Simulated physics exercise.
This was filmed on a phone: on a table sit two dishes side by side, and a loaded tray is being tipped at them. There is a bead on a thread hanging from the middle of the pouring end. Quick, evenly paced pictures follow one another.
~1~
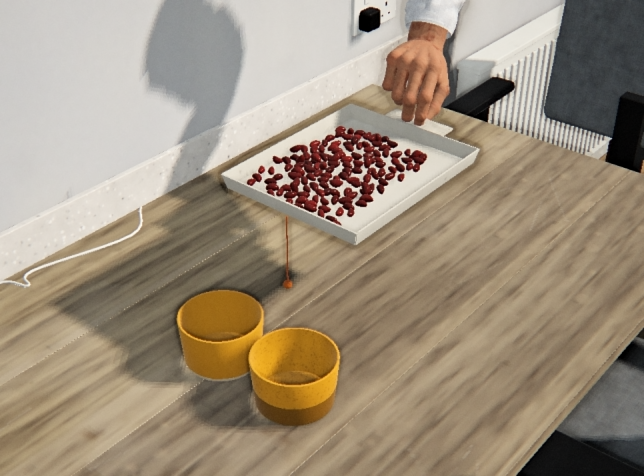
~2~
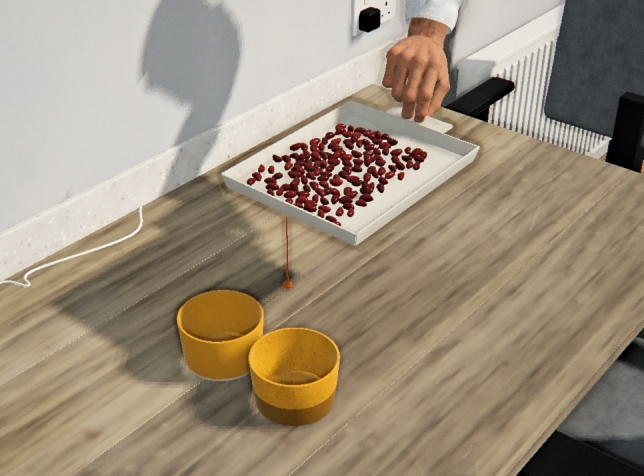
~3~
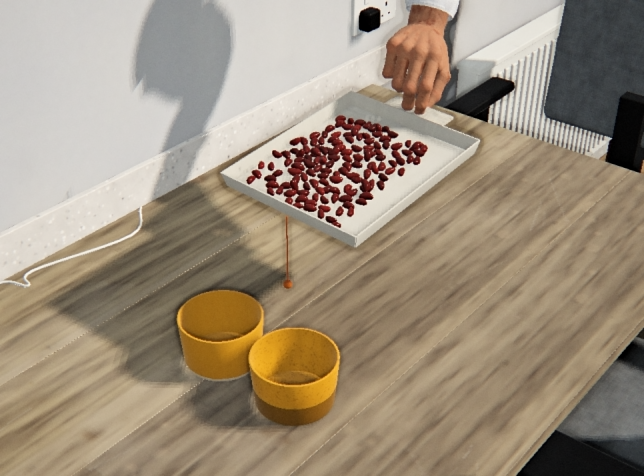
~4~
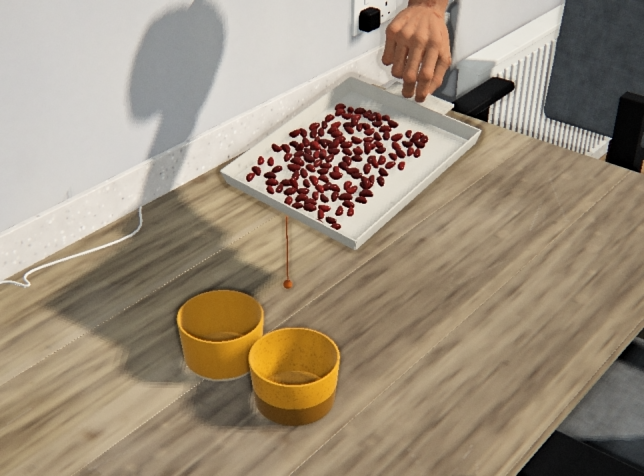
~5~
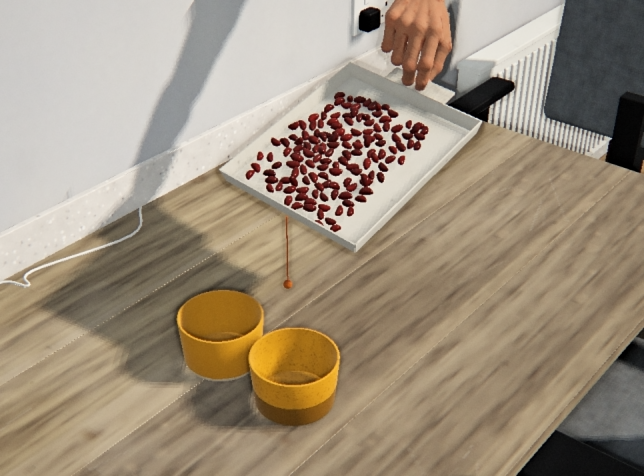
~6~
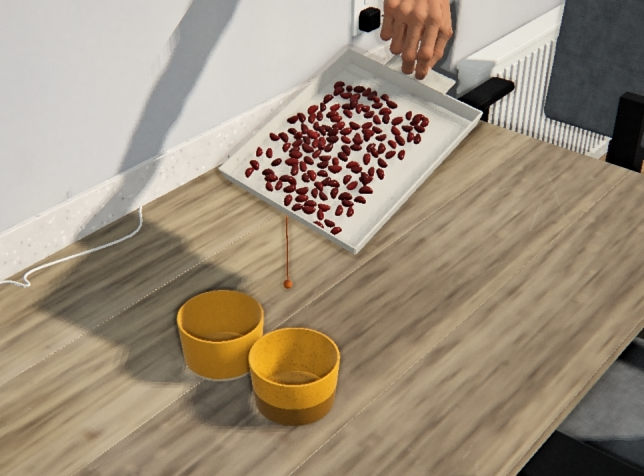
A shallow white tray scattered with dark red beans is held over a wood-grain table, seen from above at an angle, with a pale wall and radiator behind. Two mustard-yellow dishes sit side by side below it, and an orange bead hangs on a thread from the tray's near edge. A hand steadily raises the far end, the near edge dipping slightly rightward, while the camera stays still.
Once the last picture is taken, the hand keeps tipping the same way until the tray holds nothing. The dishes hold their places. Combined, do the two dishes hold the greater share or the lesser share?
The lesser share.
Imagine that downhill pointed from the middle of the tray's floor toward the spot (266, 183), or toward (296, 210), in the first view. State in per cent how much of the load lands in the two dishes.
Lab note: Case 1 near 0 %, case 2 near 60 %.
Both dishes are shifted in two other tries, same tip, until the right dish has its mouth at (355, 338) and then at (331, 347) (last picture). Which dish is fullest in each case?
In the first try it's the one on the right, and in the second it's the one on the right.
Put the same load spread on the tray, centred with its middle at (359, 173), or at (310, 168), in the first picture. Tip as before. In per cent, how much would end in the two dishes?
Respectively 20 and 20 in a hundred.
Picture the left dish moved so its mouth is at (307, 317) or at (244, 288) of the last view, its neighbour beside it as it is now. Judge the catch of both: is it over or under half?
Catch, run one: Past the halfway mark; run two: Past the halfway mark.
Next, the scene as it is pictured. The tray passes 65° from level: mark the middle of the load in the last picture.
In the last view the centre sits at roughly (331, 194).
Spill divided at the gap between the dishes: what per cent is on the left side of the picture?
Left share: Some 0 per cent.
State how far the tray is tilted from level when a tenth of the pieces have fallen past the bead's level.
Roughly 80 degrees of turn.
Just after the last frame, tray tipped steeply; almost all on the tray; just a few in the air.
A moment on, tray tipped past a quarter turn; roughly a quarter on the tray; about a tenth in the right dish; just a few in the left dish; roughly a third outside both; roughly a third in the air.
Further on, tray tipped past a quarter turn; about a tenth in the right dish; about a tenth in the left dish; the larger part outside both.
When it is over, tray tipped past a quarter turn; about a tenth in the right dish; about a tenth in the left dish; the larger part outside both.
